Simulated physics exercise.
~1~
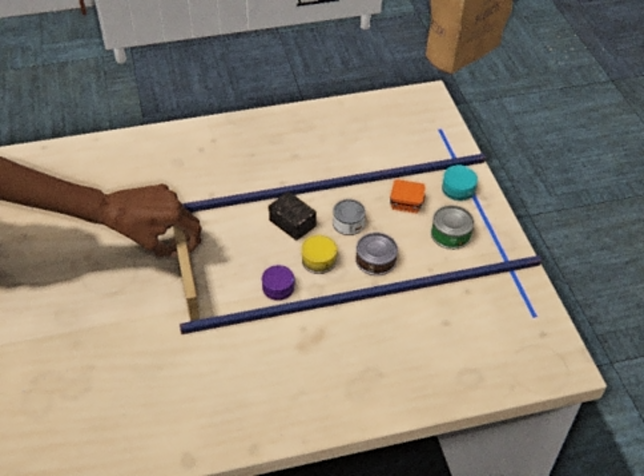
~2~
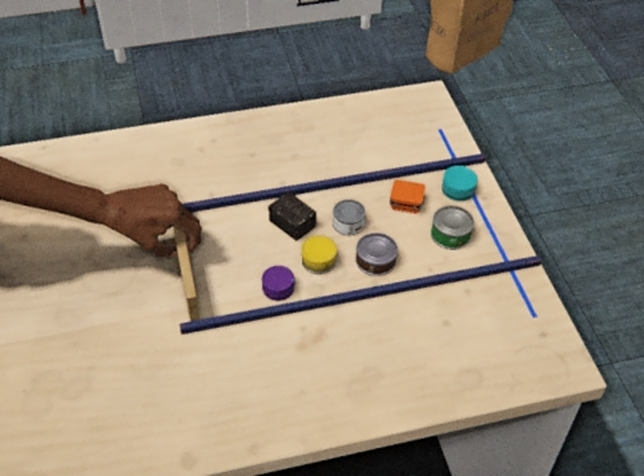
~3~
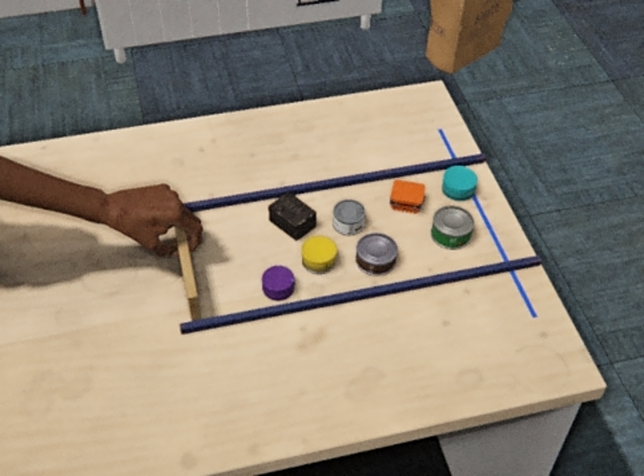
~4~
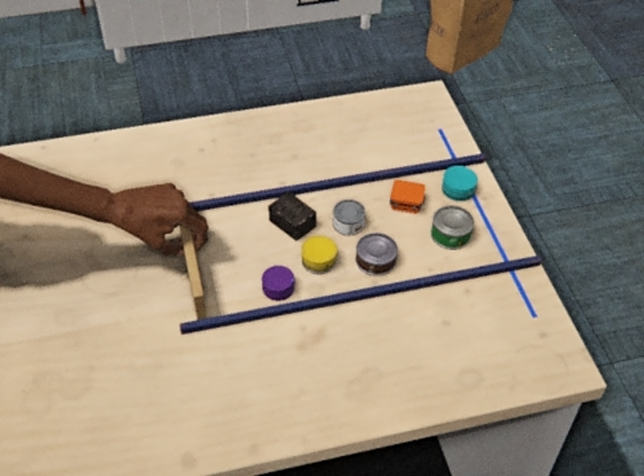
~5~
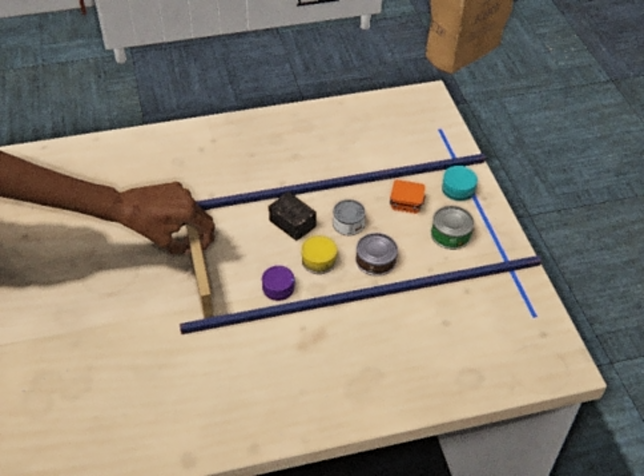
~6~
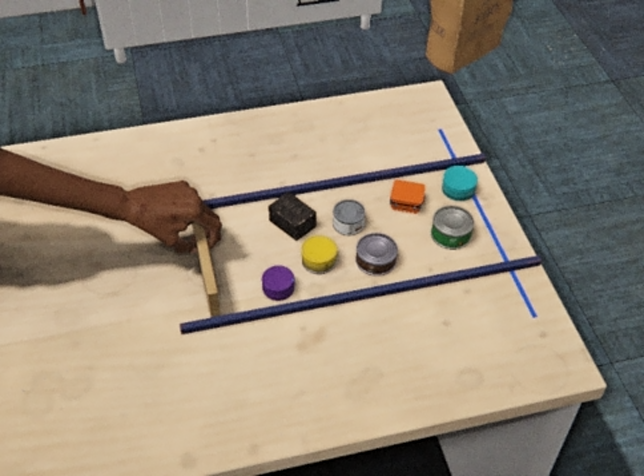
A hand slides a wooden board slightly to the right between two dark rails on a table, while the small tubs, tins and blocks scattered in front of it, including a purple lid and a yellow pot, stay still.
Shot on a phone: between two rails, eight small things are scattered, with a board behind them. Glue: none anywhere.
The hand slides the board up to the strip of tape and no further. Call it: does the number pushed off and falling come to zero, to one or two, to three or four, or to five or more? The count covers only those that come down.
It comes to five or more.
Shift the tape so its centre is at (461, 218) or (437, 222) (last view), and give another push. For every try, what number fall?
The first gives 2 and the second gives 0.
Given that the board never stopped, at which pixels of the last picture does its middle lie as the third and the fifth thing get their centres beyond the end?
(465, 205), later (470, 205).
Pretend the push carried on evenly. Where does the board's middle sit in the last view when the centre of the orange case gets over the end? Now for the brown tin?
When the orange case crosses, the middle is near (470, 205); when the brown tin crosses, near (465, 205).
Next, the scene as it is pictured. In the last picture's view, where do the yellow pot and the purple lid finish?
Taking them in turn, first comes (506, 219), then (518, 246).
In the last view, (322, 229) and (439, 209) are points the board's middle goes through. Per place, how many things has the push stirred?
It comes to 5 for the first spot, 8 for the other.
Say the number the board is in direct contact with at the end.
The number is 3.
Soon after, none off yet; turquoise tub at rest near (460, 184); green pot at rest near (452, 228); orange case at rest near (407, 197).
By the end, the number that fall off is five or more; fallen, white tin, brown tin, orange case, green pot and turquoise tub.
